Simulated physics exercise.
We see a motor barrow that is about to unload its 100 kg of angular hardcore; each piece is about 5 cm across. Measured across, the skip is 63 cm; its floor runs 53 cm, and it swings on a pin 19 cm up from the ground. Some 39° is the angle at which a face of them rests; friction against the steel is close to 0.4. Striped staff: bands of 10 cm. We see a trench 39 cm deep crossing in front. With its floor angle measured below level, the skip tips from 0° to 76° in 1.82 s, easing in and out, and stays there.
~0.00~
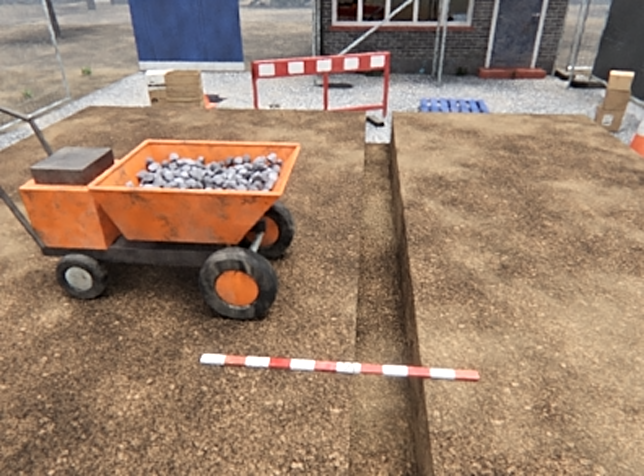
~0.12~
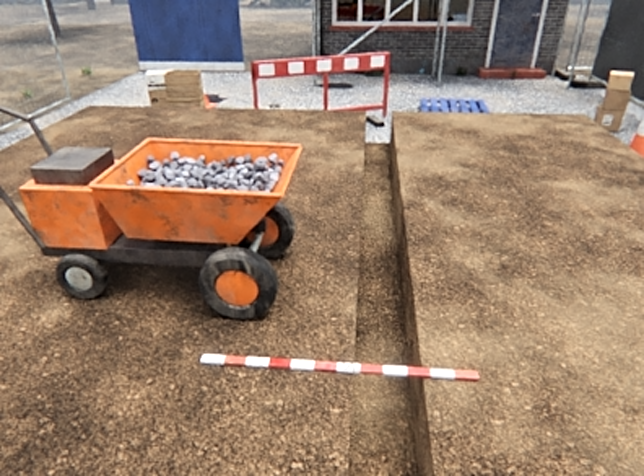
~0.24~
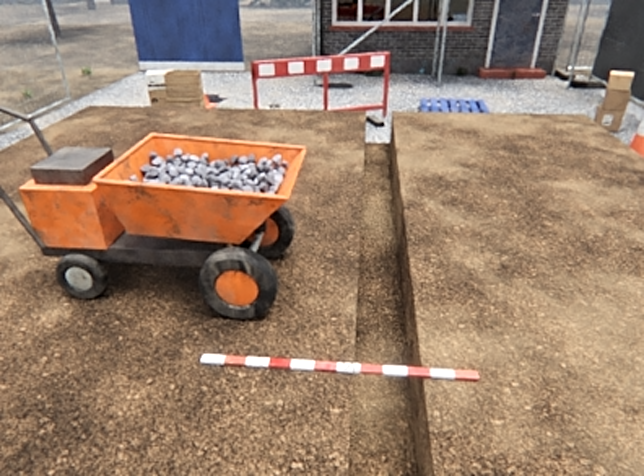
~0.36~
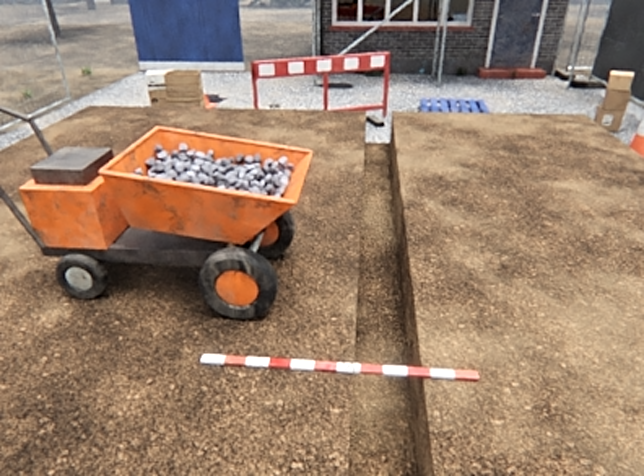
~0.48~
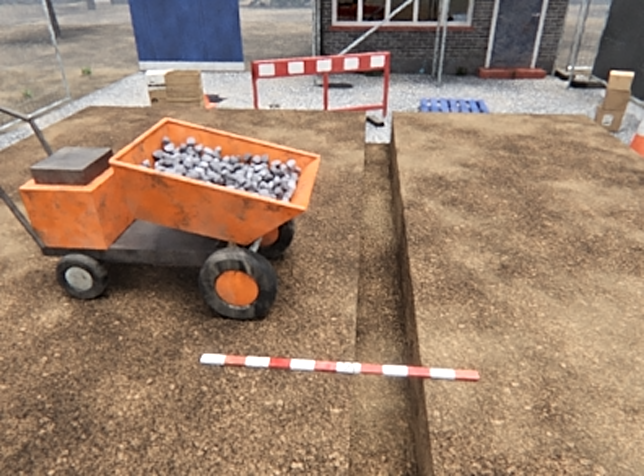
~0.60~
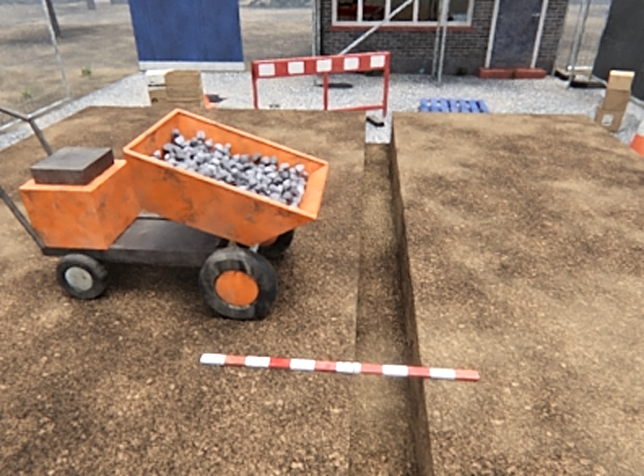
The footage shows an orange motor barrow loaded with grey stones standing beside a narrow trench, a red-and-white striped staff lying across it. The skip gradually tilts, its back end rising and its front lip lowering toward the right.
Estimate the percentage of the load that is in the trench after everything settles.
Roughly 100 per cent of the load.
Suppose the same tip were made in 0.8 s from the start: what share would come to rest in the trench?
Roughly 100% would finish there.
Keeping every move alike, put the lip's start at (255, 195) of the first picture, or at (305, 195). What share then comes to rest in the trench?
About 55 per cent from the first spot, about 95 from the second.
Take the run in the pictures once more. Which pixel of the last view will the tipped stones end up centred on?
The tipped stones centre close to (382, 331).
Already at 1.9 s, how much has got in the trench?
Some 40 per cent.
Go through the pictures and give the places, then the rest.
Lip at (279, 195), floor tilted 0°, highest stones at (245, 167), in the first picture.
The skip is at 1°, its lip at (281, 196); the top of the load is at (207, 165); the stones move at 0.1 m/s on average, in the second picture.
The skip is at 4°, its lip at (287, 198); the top of the load is at (177, 162); the stones move at 0.2 m/s on average, in the third picture.
Lip at (295, 203), floor tilted 8°, highest stones at (174, 156); the stones move at 0.3 m/s on average, in the fourth picture.
The skip is at 13°, its lip at (305, 209); the top of the load is at (173, 150); the stones move at 0.4 m/s on average, in the fifth picture.
Lip at (315, 218), floor tilted 19°, highest stones at (184, 143); the stones move at 0.4 m/s on average, in the sixth picture.
After 1.4 s the floor is at 64°; 100 % in the skip; the foremost stones are at (352, 267).
After 1.9 s the floor is at 76°; 58 % in the skip, 42 % in the trench; the foremost stones are at (405, 324).
After 2.3 s the floor is at 76°; 25 % in the skip, 75 % in the trench; the foremost stones are at (409, 336).
After 4.2 s the floor is at 76°; 0 % in the skip, 100 % in the trench; the foremost stones are at (409, 333).
